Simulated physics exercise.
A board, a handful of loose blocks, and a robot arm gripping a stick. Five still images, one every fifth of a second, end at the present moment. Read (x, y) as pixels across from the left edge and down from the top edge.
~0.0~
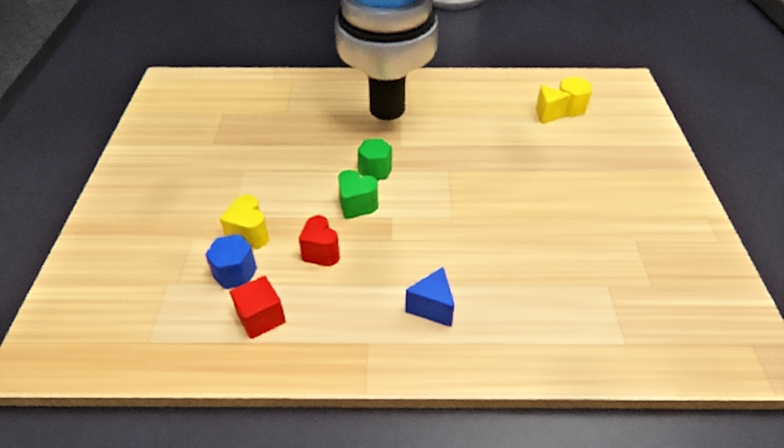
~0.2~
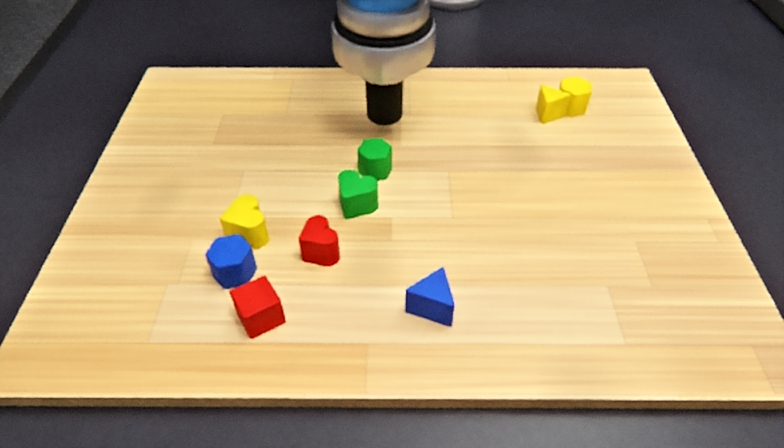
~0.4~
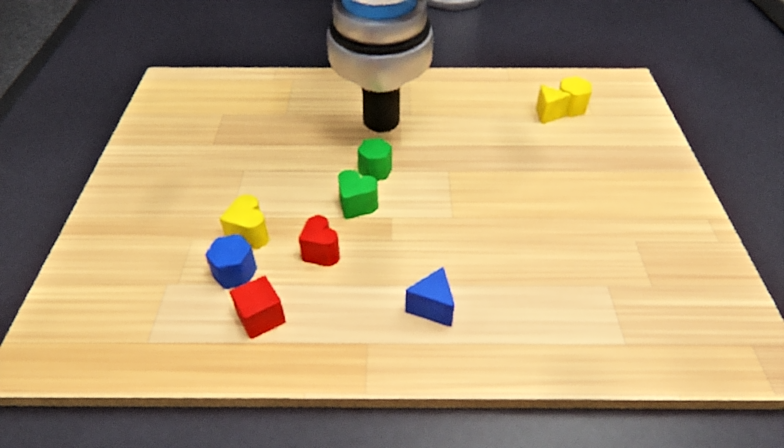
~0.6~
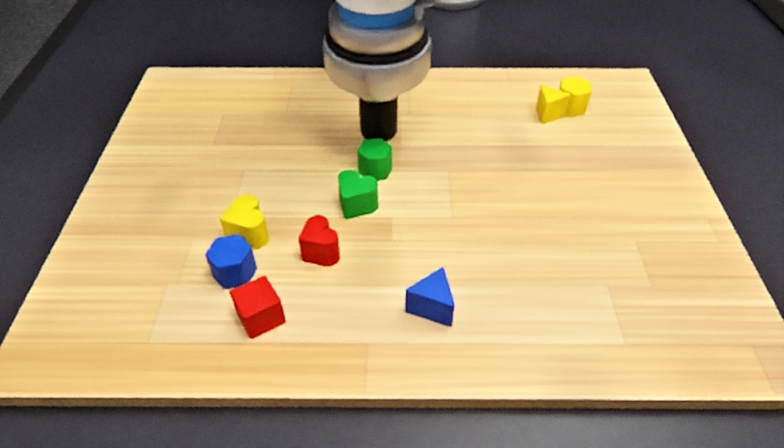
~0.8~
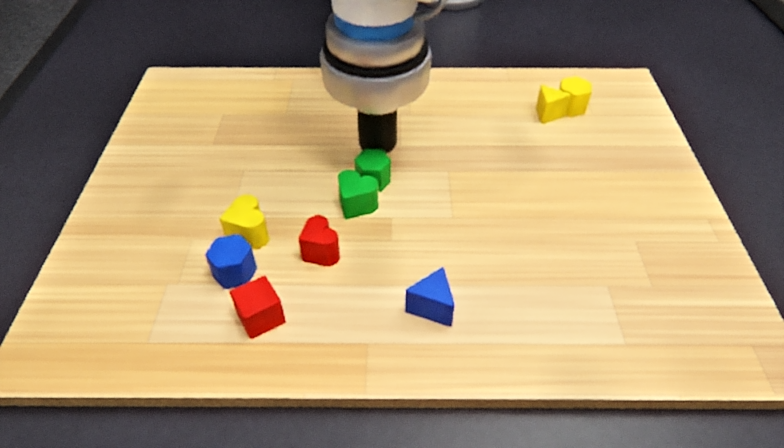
A robot arm holding a short black stick reaches over a light wooden board on a dark surface, seen from a fixed, raised viewpoint. Two green blocks sit near the middle, a red heart, yellow heart, blue block and red cube to the left, a blue triangular block below, and two yellow blocks at upper right. The stick moves slowly downward and slightly left, then nudges the green hexagon a little toward the green heart.
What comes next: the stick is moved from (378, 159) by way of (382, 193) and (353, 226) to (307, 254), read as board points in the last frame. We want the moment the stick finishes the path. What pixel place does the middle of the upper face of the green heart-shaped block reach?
It will end up at (266, 257).
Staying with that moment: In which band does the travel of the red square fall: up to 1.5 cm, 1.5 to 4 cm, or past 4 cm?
My prediction: Between 1.5 and 4 cm.
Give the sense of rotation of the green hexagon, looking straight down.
Viewed from above: Anti-clockwise.
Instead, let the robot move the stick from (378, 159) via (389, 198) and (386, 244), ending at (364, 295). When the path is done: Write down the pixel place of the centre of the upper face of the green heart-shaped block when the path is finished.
I'd place it at (332, 215), taking the centre of its top.
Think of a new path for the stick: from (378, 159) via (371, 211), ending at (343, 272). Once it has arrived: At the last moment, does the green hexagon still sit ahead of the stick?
I'd say yes.
What follows on the original path. One third of the way, stick (382, 179); green heart-shaped block (340, 206), turned 40° clockwise; green hexagon (370, 196), turned 25° clockwise.
Two thirds of the way, stick (352, 212); red heart-shaped block (293, 248); green heart-shaped block (315, 226), turned 80° clockwise; green hexagon (356, 232), turned 20° anticlockwise.
At the end, stick (305, 239); blue hexagon (219, 252), turned 25° clockwise; red square (235, 313), turned 50° anticlockwise; red heart-shaped block (239, 281); green heart-shaped block (266, 257), turned 75° clockwise; green hexagon (352, 240), turned 45° anticlockwise.
